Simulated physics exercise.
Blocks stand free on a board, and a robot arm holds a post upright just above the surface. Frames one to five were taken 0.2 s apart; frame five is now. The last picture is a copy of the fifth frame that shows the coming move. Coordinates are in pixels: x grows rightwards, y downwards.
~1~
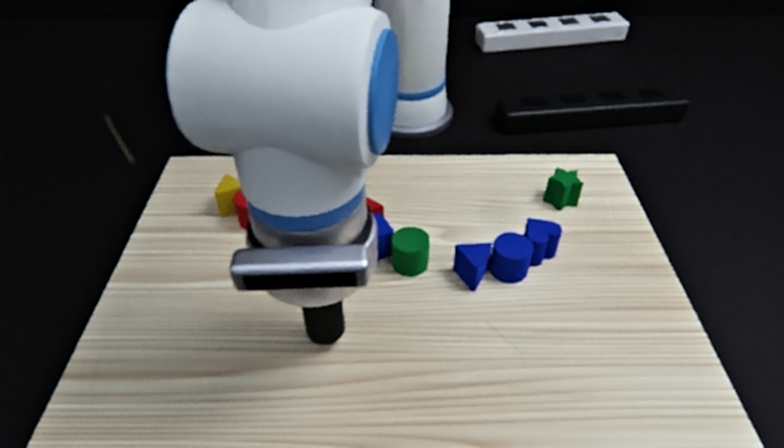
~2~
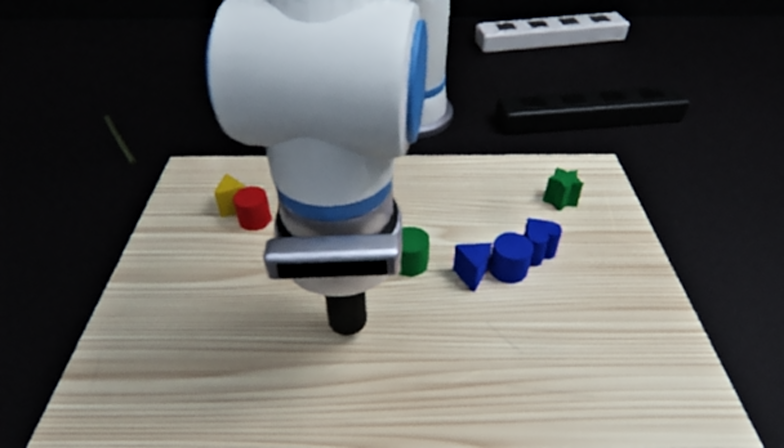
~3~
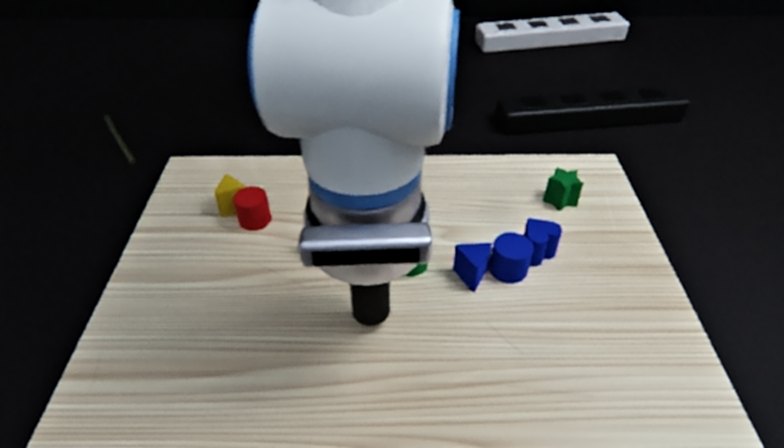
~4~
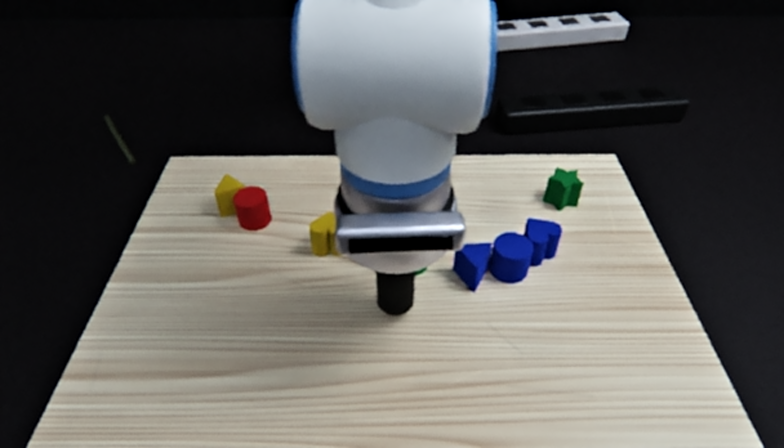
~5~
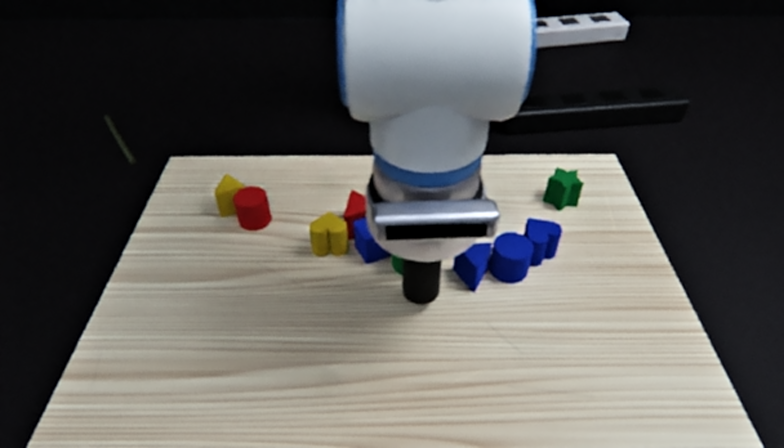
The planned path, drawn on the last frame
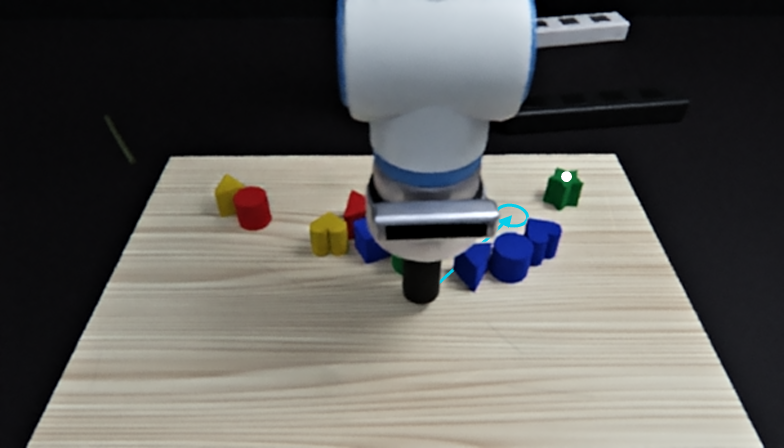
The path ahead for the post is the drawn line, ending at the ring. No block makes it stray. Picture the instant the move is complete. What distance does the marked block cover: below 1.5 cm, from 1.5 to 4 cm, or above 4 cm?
Of the three bands, it's under 1.5 cm.
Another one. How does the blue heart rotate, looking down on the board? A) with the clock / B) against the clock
My pick is B.
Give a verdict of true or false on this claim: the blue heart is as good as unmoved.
Answer: False.
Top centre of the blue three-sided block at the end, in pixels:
By then it is at (522, 222).
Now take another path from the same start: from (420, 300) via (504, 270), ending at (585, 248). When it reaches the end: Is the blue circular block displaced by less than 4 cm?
No.
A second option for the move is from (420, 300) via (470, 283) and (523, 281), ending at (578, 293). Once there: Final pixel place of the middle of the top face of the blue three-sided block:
Its top middle will sit at (491, 232).
The drawn path runs from (420, 300) directly to (512, 215); the dot is on the green star-shaped block.
On the path given first. One third of the way, post (456, 259); blue three-sided block (488, 242), turned 10° clockwise; blue circular block (526, 244); blue heart (550, 229), turned 30° anticlockwise.
Two thirds of the way, post (487, 232); blue three-sided block (519, 223), turned 65° clockwise; blue circular block (529, 244); blue heart (554, 229), turned 30° anticlockwise.
At the end, post (513, 206); blue three-sided block (522, 222), turned 75° clockwise; blue circular block (529, 244); blue heart (555, 229), turned 30° anticlockwise; green star-shaped block not moved.
